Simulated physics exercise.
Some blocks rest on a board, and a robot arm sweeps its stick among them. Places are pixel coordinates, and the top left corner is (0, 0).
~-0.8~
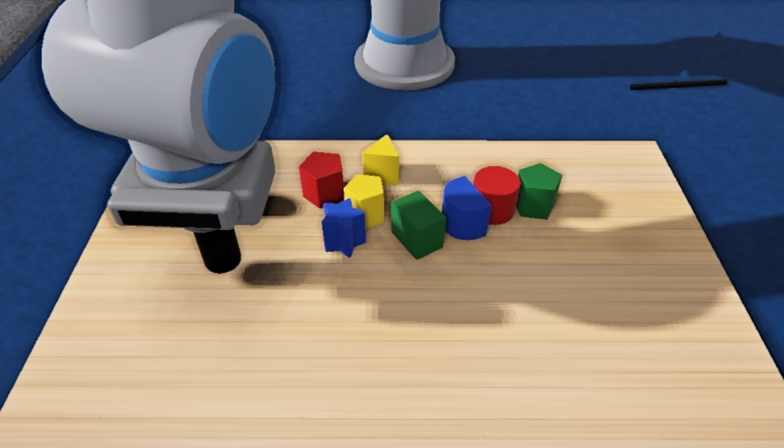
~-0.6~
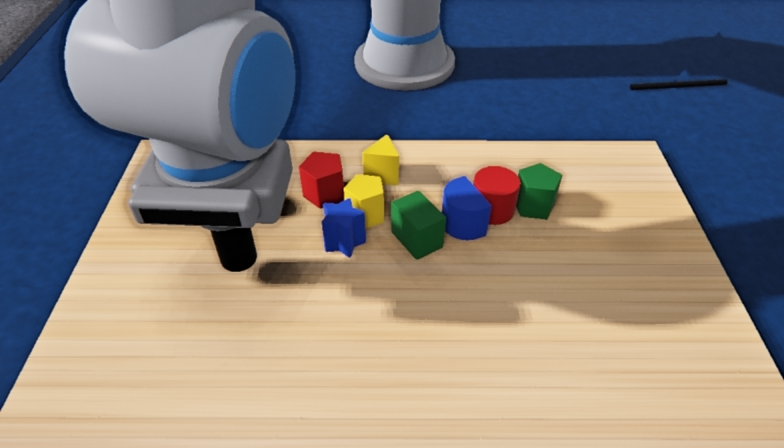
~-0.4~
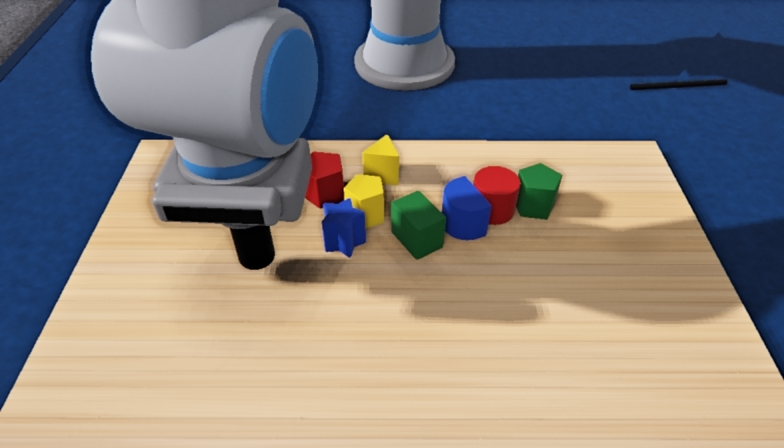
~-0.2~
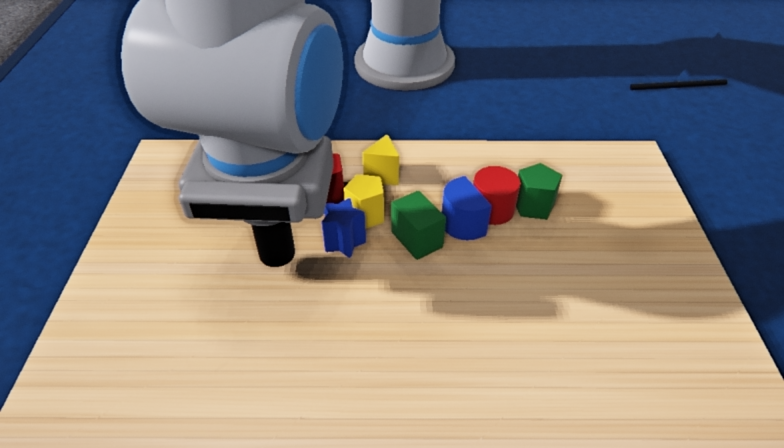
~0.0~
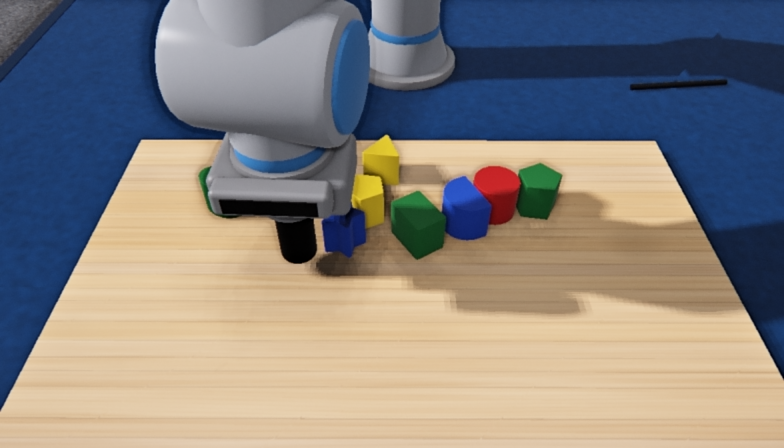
A large grey-and-blue robot arm holding a short black stick hangs over the left of a pale wooden board, seen from above against a blue floor. Red, yellow, blue and green blocks cluster across the board's upper middle, with another robot's base behind. The arm slides steadily right toward the blue star, covering the red block and uncovering a green one at left, while the camera stays still.
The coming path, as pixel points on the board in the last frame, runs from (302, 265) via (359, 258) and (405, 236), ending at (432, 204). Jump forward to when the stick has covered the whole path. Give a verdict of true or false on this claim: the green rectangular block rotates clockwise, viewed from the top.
That statement is accurate.
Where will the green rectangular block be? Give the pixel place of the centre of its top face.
(467, 181)
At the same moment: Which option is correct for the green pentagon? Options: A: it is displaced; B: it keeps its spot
Option A.
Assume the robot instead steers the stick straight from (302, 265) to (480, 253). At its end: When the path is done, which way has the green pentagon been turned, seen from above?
If we look at it from overhead, the green pentagon pivots clockwise.
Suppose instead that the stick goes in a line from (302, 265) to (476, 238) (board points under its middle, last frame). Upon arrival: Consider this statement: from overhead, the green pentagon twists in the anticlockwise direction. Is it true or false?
False - the claim does not hold.
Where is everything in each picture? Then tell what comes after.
Stick's lower end (224, 262); blue star block (342, 212); yellow pentagon (365, 186); yellow three-sided block (383, 147); green rectangular block (419, 209); blue half-round block (465, 194); green pentagon (541, 176), in the first picture.
Stick (240, 260); blocks still, in the second picture.
Stick (258, 258); blocks still, in the third picture.
Stick (278, 256); blocks still, in the fourth picture.
Stick (300, 252); blue star block partly hidden; yellow pentagon (365, 186); yellow three-sided block (383, 147); green rectangular block (419, 209); blue half-round block (465, 194); green pentagon (541, 176), in the fifth picture.
The first path, step by step. One third of the way, stick (359, 245); blue star block (352, 205), turned 30° anticlockwise; yellow pentagon (366, 183).
Two thirds of the way, stick (406, 223); blue star block (360, 204), turned 75° anticlockwise; yellow pentagon (365, 178), turned 15° clockwise; green rectangular block (440, 201), turned 20° clockwise; blue half-round block (474, 192); green pentagon (546, 175).
At the end, stick (433, 191); blue star block (360, 204), turned 75° anticlockwise; yellow pentagon (365, 178), turned 15° clockwise; yellow three-sided block still; green rectangular block (467, 181), turned 50° clockwise; blue half-round block (505, 181), turned 15° clockwise; green pentagon (580, 172), turned 15° clockwise.
